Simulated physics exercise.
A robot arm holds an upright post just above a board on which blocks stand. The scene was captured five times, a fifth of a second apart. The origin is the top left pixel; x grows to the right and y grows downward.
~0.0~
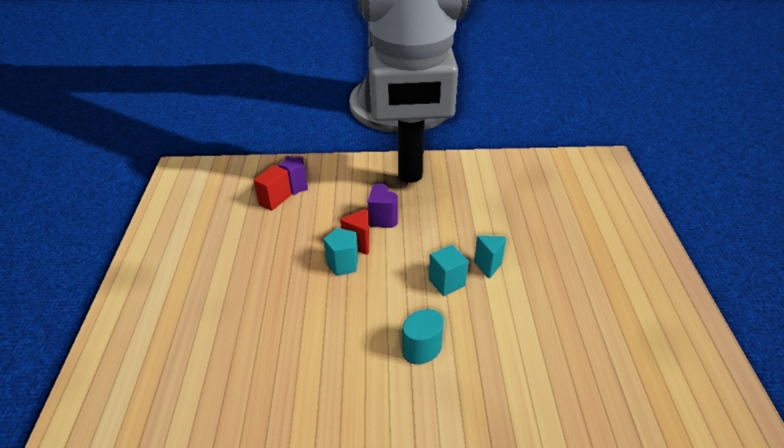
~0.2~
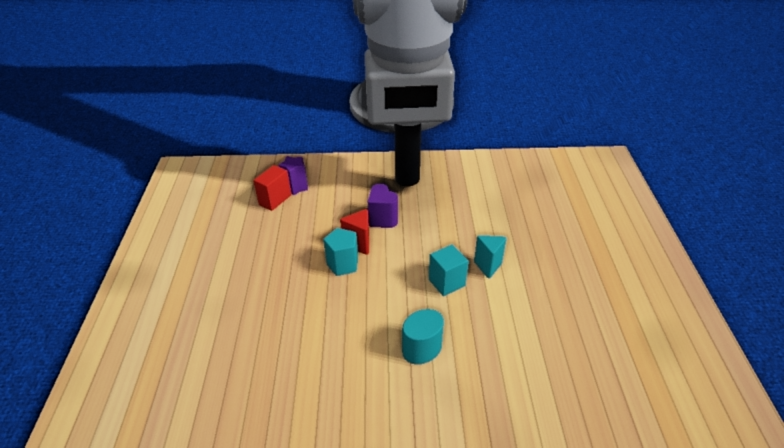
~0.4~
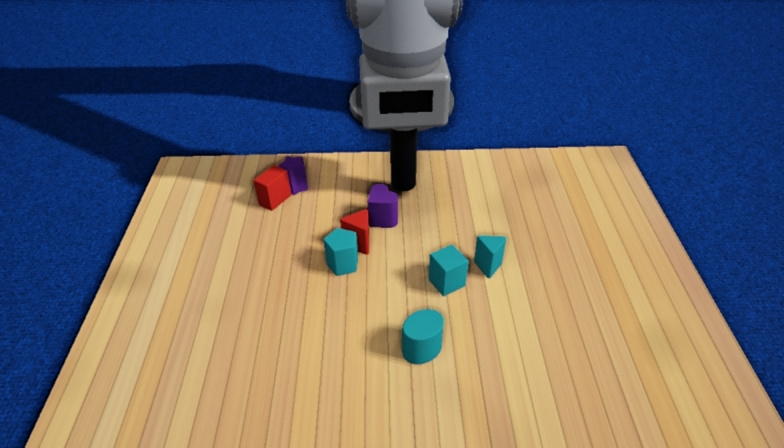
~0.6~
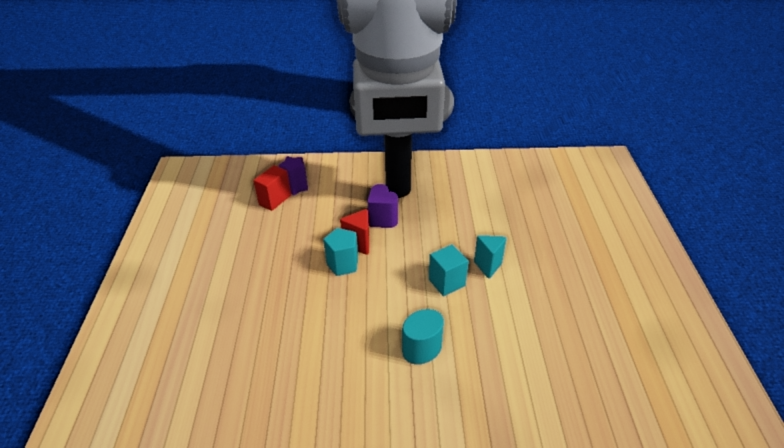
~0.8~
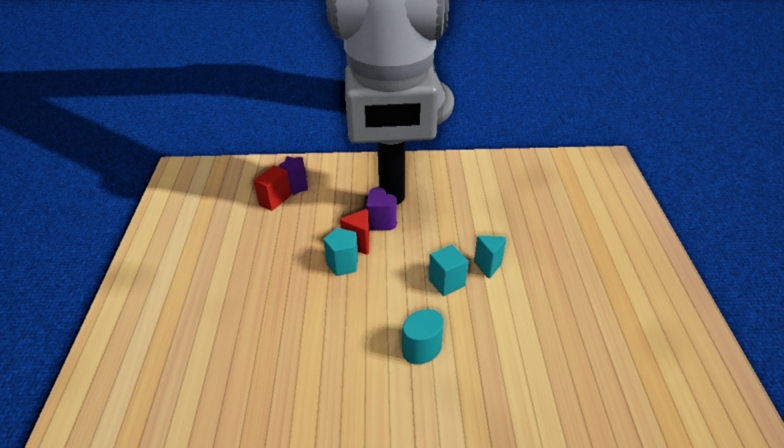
Robot arm moving its black post slightly down and left toward a purple block among red and turquoise blocks on a wooden board.
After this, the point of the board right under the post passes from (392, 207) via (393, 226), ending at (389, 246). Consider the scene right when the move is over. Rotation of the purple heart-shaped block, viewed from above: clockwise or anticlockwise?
Looking down, it rotates clockwise.
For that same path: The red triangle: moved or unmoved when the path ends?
That block is shifted.
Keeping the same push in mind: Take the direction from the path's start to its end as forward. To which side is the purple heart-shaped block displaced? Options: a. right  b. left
(a)
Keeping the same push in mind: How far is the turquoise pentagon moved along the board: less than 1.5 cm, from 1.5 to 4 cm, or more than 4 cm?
My prediction: Under 1.5 cm.
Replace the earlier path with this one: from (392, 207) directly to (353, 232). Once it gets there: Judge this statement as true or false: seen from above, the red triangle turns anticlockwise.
The claim does not hold.
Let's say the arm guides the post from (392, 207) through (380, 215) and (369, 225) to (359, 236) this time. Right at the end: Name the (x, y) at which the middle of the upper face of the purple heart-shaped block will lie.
Put as a pixel place, it's (373, 223).
The first path, step by step. Halfway along, post (393, 217); red triangle (347, 223), turned 25° anticlockwise; purple heart-shaped block (367, 212), turned 55° clockwise.
At the end, post (389, 237); turquoise pentagon (334, 244), turned 15° anticlockwise; red triangle (327, 225), turned 20° anticlockwise; purple heart-shaped block (356, 222), turned 110° clockwise; turquoise square piece in place.
